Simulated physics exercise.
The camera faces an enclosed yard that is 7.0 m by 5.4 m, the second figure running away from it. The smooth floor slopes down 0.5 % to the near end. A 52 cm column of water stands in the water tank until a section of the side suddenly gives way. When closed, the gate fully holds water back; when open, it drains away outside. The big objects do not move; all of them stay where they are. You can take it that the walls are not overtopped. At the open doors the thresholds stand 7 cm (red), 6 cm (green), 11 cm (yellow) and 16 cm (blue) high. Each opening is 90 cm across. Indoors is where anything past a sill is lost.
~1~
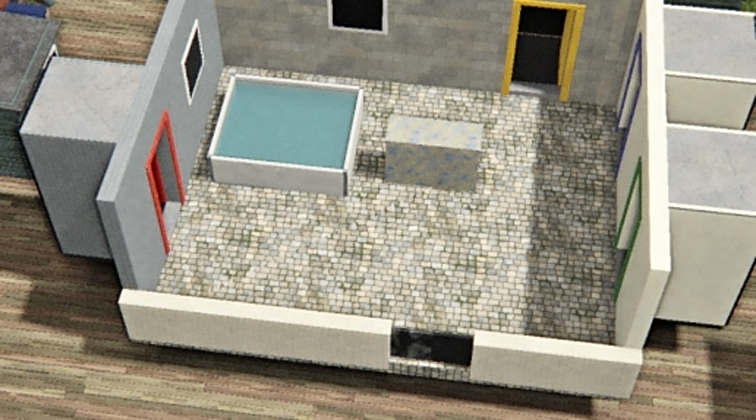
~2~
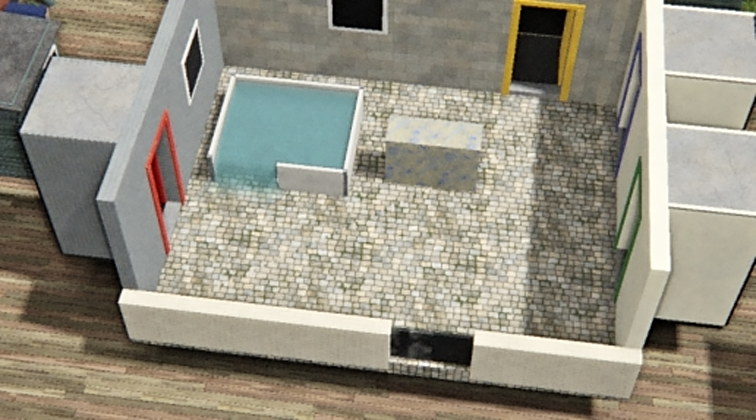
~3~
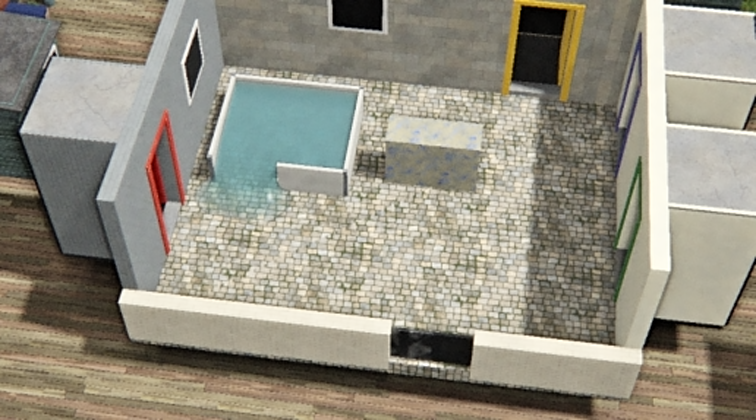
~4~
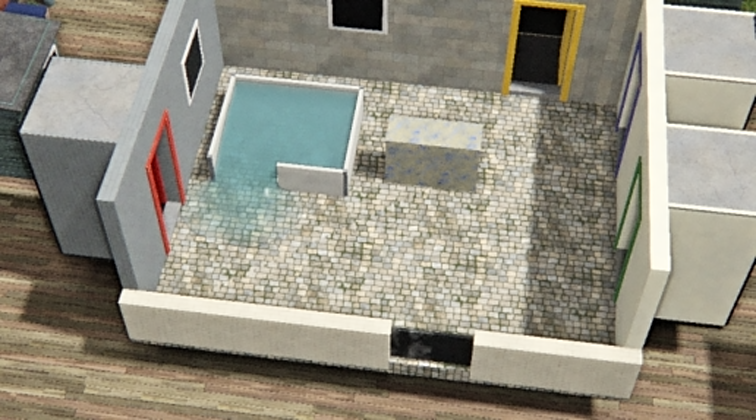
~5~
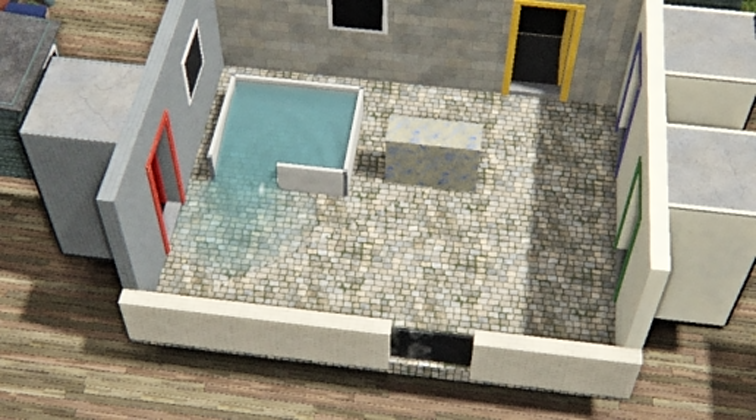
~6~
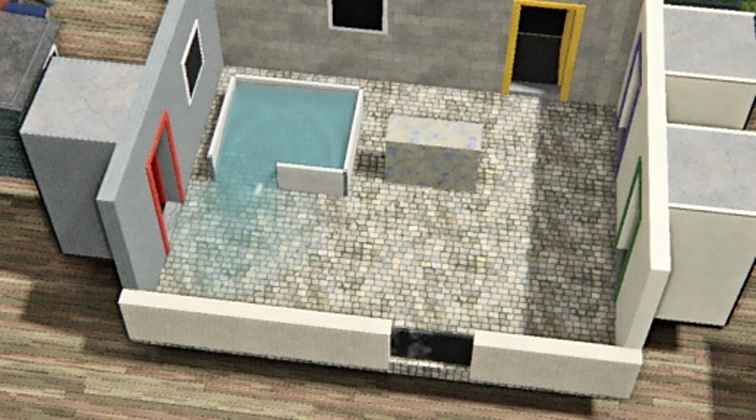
We see a walled yard with a tank of still water beside a speckled block; part of the tank's front opens, and water pours out, spreading across the paved floor toward the viewer, alongside the red-framed doorway on the left.
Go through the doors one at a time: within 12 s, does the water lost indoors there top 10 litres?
For the red door I'd say above the limit; for the green door I'd say above the limit; for the yellow door I'd say within the limit; for the blue door I'd say within the limit.
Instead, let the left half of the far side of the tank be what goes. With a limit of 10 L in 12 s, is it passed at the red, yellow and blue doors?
At red the amount is beneath the mark, at yellow it is beneath the mark, and at blue it is beneath the mark.
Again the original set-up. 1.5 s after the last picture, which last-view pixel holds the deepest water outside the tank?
It's at about (149, 318) in the last picture.
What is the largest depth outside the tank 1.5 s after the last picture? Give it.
Depth: Approx. 38 cm.
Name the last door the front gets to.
Last: Yellow.
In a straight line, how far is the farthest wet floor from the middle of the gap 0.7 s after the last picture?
3.2 m.
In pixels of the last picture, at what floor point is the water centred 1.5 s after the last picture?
Around (265, 200).
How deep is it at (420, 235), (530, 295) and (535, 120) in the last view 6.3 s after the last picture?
First 3 cm, then 3 cm, then 0 cm.
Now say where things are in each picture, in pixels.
Still water, 52 cm deep, in the water tank at (288, 125), in the first frame.
The front is at (210, 189), 0.6 m from the gap at (247, 177); 0.3 m2 of floor is under water; 52 cm left at the back of the water tank, in the second frame.
The front is at (202, 203), 0.8 m from the gap at (247, 177); 0.8 m2 of floor is under water; 52 cm left at the back of the water tank, in the third frame.
The front is at (256, 242), 1.2 m from the gap at (247, 178); 1.7 m2 of floor is under water; 52 cm left at the back of the water tank, in the fourth frame.
Water pours out at (247, 178) and has run 1.8 m, to (233, 271); typically 5 cm deep outside, 51 cm at the water tank's back, in the fifth frame.
The front is at (207, 295), 2.2 m from the gap at (247, 177); 3.8 m2 of floor is under water; 47 cm left at the back of the water tank, in the sixth frame.
Then, 0.7 s after the last picture water covers 20 % of the floor and is deepest (41 cm) near (149, 318); red door 18 cm at the sill, 10 L in, green door not reached, yellow door not reached, blue door not reached.
Then, 1.5 s after the last picture water covers 20 % of the floor and is deepest (38 cm) near (149, 318); red door 16 cm at the sill, 55 L in, green door not reached, yellow door not reached, blue door not reached.
Then, 2.8 s after the last picture water covers 35 % of the floor and is deepest (24 cm) near (149, 318); red door 12 cm at the sill, 93 L in, green door not reached, yellow door not reached, blue door not reached.
Then, 6.3 s after the last picture water covers 70 % of the floor and is deepest (14 cm) near (605, 373); red door 11 cm at the sill, 141 L in, green door 10 cm at the sill, 32 L in, yellow door not reached, blue door 6 cm at the sill, 0 L in.
Then, 11.3 s after the last picture water covers 95 % of the floor and is deepest (9 cm) near (605, 373); red door 6 cm at the sill, 155 L in, green door 7 cm at the sill, 57 L in, yellow door 7 cm at the sill, 0 L in, blue door 8 cm at the sill, 0 L in.
